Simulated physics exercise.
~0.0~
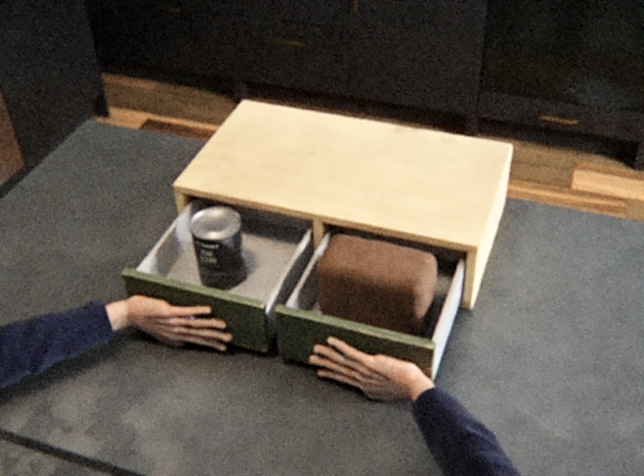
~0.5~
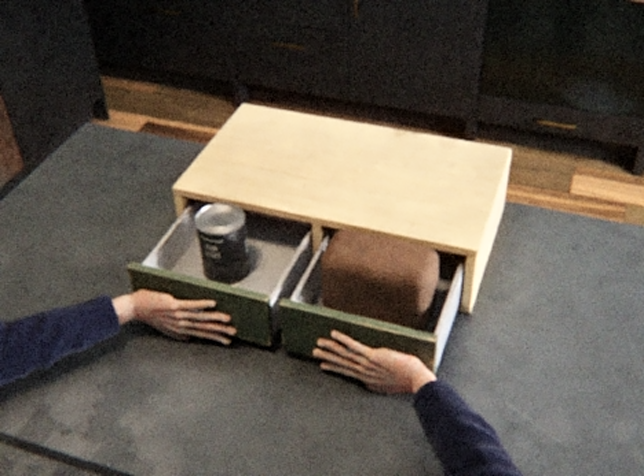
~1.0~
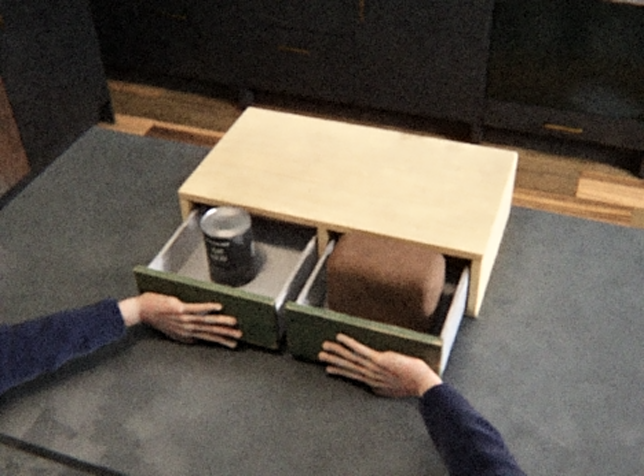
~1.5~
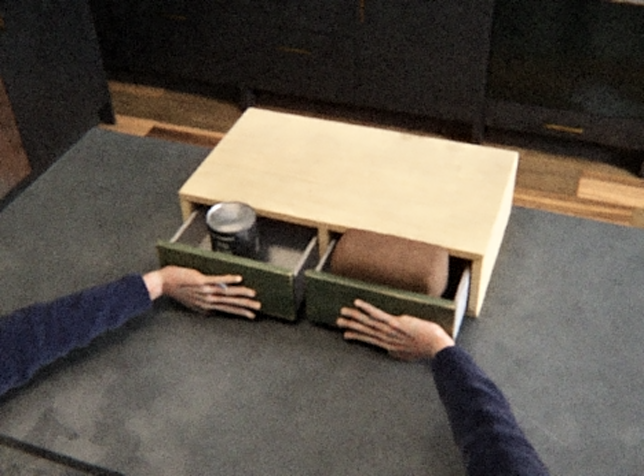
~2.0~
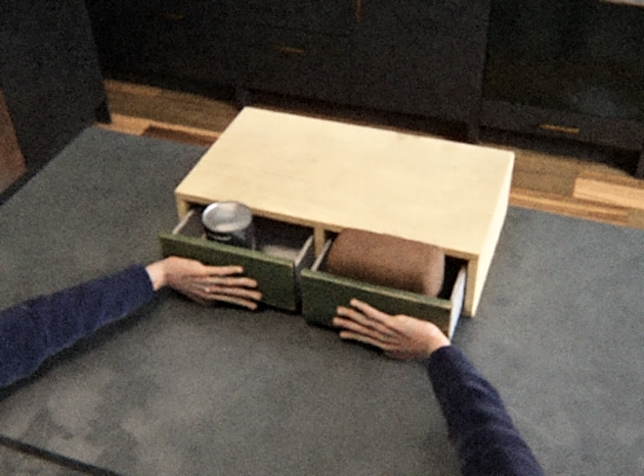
At first, two hands in dark blue sleeves rest on the green fronts of two open drawers in a pale wooden chest on a dark surface. A dark can-like pot stands in the left drawer, and a brown loaf sits in the right one. The hands barely shift the drawers to begin with. Then they push both inward together, carrying the pot and the loaf partway under the chest's top. Finally, both drawers stop partly open, with the hands still against the fronts and the pot and loaf still upright and visible.
